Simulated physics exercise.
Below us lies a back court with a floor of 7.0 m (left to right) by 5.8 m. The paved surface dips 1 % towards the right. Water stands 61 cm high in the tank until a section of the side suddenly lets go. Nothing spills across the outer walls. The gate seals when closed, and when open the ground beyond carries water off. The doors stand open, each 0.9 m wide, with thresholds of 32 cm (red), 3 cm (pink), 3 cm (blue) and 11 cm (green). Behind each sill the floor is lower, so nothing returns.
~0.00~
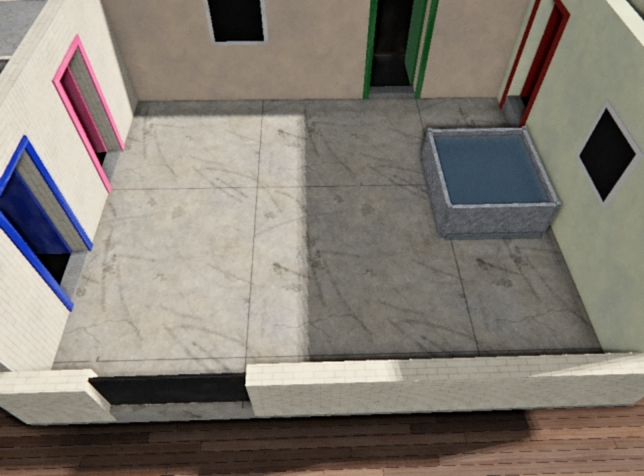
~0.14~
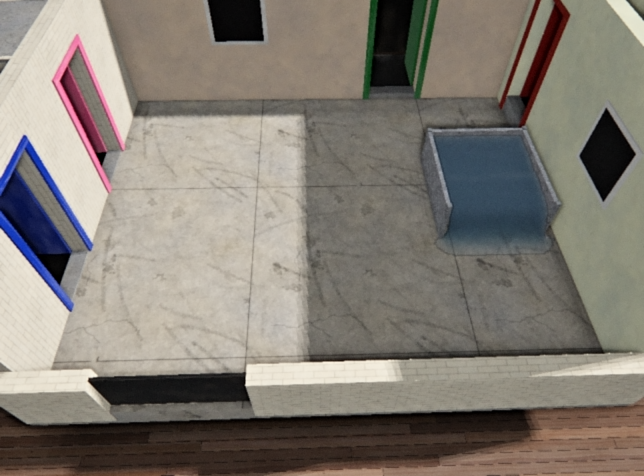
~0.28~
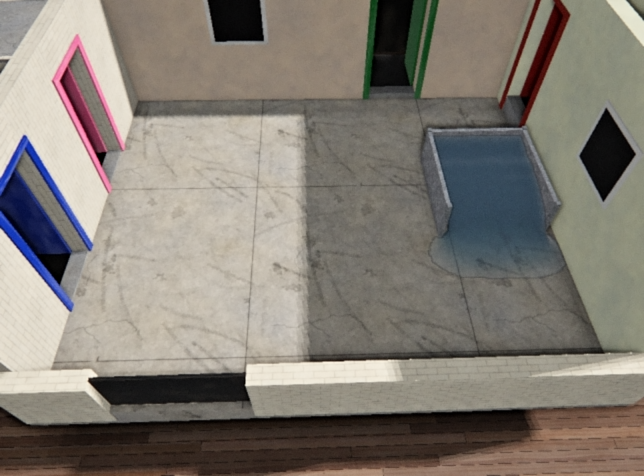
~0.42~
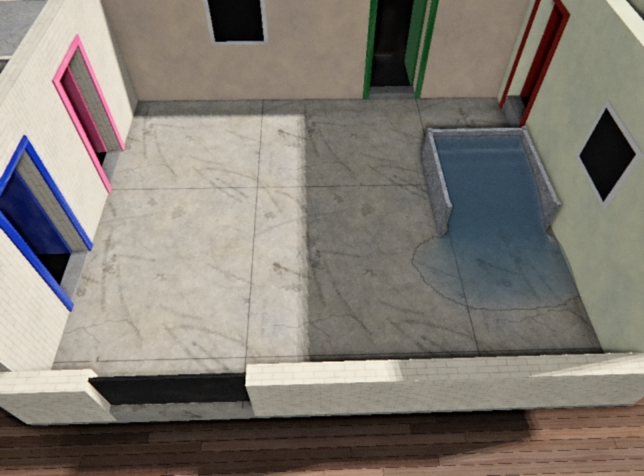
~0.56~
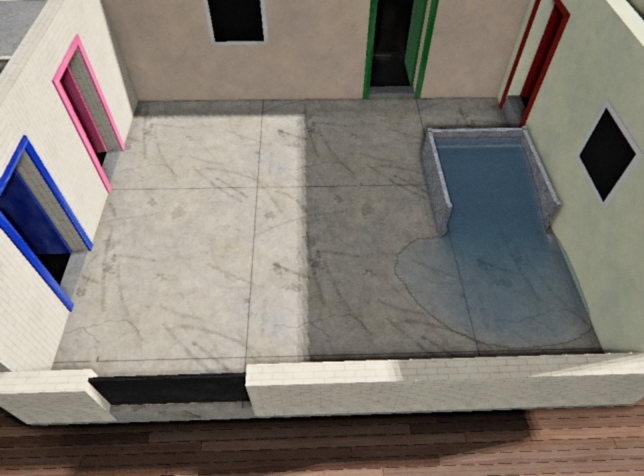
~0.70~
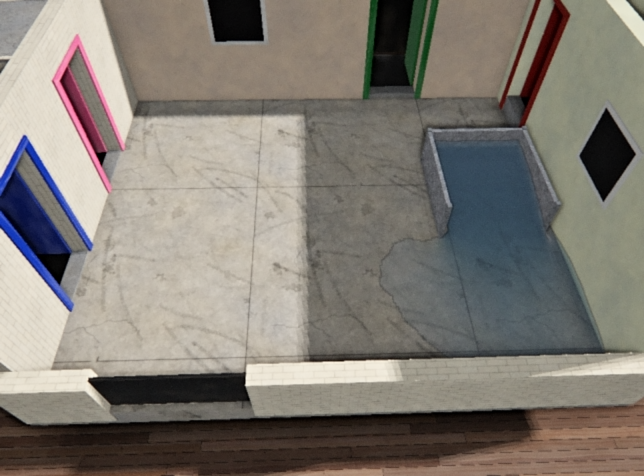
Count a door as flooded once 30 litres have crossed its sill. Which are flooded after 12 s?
Within that time: At the red door it keeps below the limit; at the pink door it does not reach the limit; at the blue door it passes the limit; at the green door it stays under the limit.
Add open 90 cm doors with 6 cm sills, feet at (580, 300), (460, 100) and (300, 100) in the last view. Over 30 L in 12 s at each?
In that order: Past it, not over, below.
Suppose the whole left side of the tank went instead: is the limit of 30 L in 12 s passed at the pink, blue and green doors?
Against that limit: Pink over, blue above, green below.
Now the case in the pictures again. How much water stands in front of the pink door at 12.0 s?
About 2.5 cm.
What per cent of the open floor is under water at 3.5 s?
Near 40 per cent is wet.
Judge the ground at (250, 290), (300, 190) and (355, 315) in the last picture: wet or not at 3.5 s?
In that order: Under water, still dry, flooded.
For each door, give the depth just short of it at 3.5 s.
In cm: Red 0, pink 0, blue 0, green 0.
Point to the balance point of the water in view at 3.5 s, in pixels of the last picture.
Near (431, 296).
After 1.4 s water covers 15 % of the floor and is deepest (46 cm) near (600, 378); red door not reached, pink door not reached, blue door not reached, green door not reached.
After 2.2 s water covers 20 % of the floor and is deepest (35 cm) near (614, 378); red door not reached, pink door not reached, blue door not reached, green door not reached.
After 3.5 s water covers 40 % of the floor and is deepest (17 cm) near (600, 378); red door not reached, pink door not reached, blue door not reached, green door not reached.
After 7.0 s water covers 80 % of the floor and is deepest (10 cm) near (139, 101); red door 1 cm at the sill, 0 L in, pink door 5 cm at the sill, 4 L in, blue door 7 cm at the sill, 55 L in, green door not reached.
After 12.0 s water covers 95 % of the floor and is deepest (6 cm) near (587, 314); red door 2 cm at the sill, 0 L in, pink door 2 cm at the sill, 7 L in, blue door 2 cm at the sill, 66 L in, green door 4 cm at the sill, 0 L in.
